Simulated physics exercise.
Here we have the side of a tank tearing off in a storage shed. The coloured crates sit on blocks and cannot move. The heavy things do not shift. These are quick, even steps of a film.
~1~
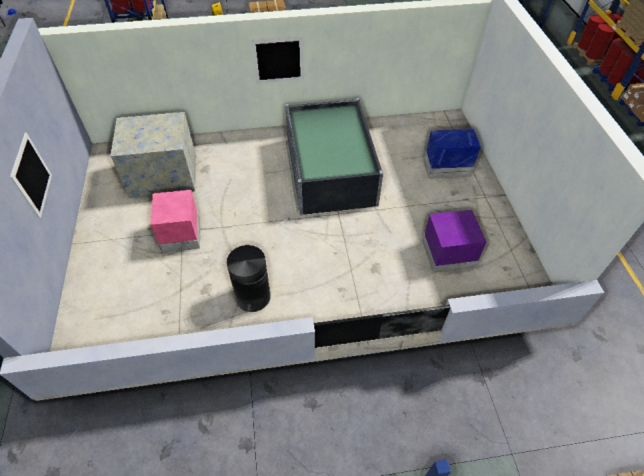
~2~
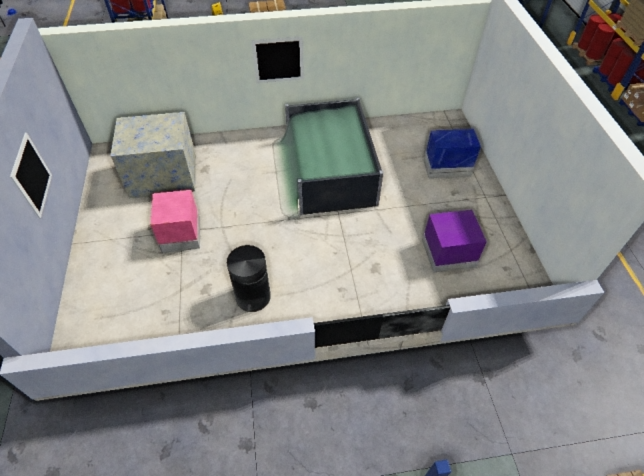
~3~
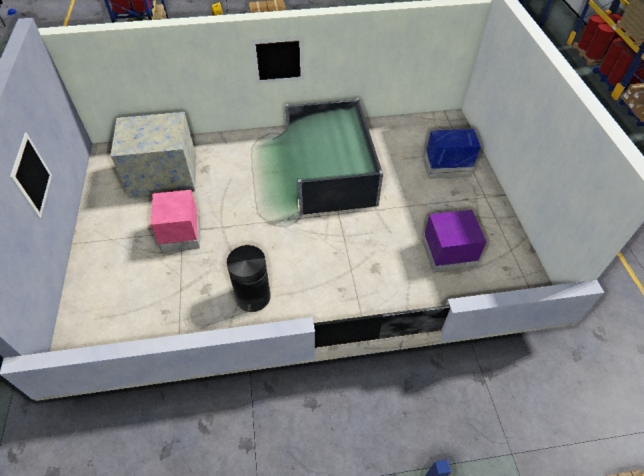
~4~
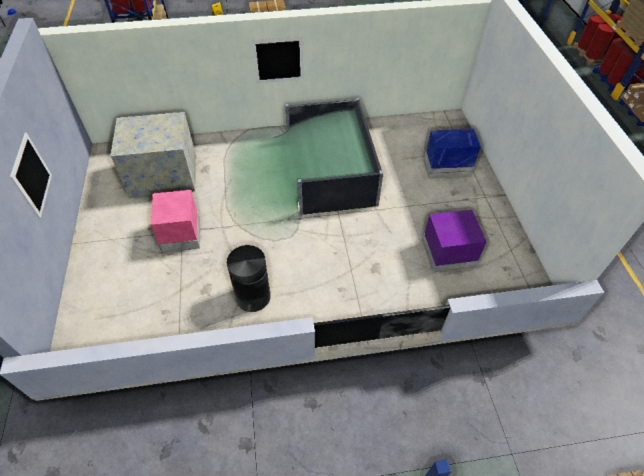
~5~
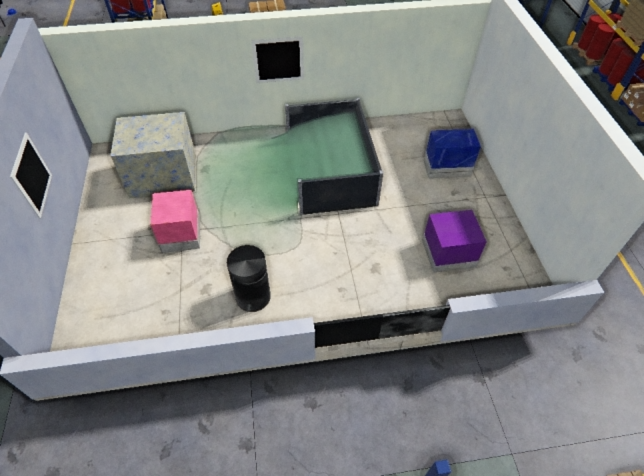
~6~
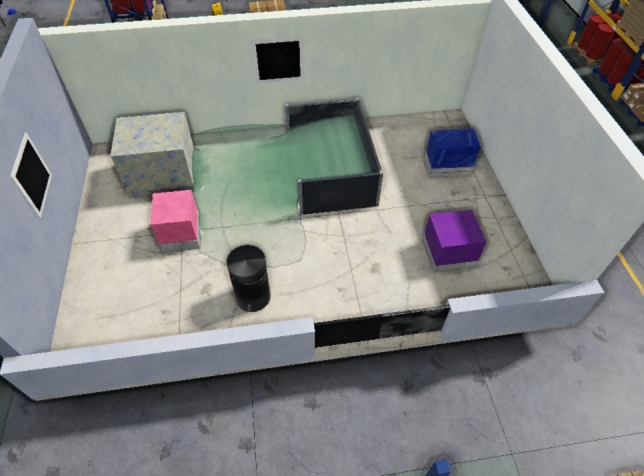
We see a dark-sided tank of green water in a walled room with several boxes and a black cylinder; its left side opens, and water pours out leftward, spreading across the pale floor to the speckled and pink boxes.
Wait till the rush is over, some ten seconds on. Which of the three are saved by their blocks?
One by one: The purple crate stays dry; the pink crate gets wet; the blue crate stays dry.
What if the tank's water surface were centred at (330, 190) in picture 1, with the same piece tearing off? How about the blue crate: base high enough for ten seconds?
Then: The blue crate keeps dry.
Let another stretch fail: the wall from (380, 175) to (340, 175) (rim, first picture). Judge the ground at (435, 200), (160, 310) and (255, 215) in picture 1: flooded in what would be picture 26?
In turn: Dry, covered, not flooded.
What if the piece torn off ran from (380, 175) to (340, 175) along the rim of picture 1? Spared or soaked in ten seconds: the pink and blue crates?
In short: The pink crate keeps dry; the blue crate remains dry.
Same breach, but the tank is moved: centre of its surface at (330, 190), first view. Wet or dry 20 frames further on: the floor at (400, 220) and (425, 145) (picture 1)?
In turn: Clear, not flooded.
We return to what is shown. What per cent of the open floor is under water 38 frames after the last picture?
I make it 75 per cent.
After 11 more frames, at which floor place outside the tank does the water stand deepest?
Near (85, 183).
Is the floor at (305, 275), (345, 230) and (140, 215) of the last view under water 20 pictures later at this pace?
In that order: Under water, not flooded, covered.
A moment on, water covers 30 % of the floor; the purple crate not reached, the pink crate water round its plinth, the blue crate not reached.
Next, water covers 45 % of the floor; the purple crate not reached, the pink crate water round its plinth, the blue crate not reached.
Then, water covers 55 % of the floor; the purple crate not reached, the pink crate water round its plinth, the blue crate not reached.
Later, water covers 75 % of the floor; the purple crate water round its plinth, the pink crate water round its plinth, the blue crate water round its plinth.
In the end, water covers 100 % of the floor; the purple crate stayed above the water, the pink crate was topped, the blue crate stayed above the water.
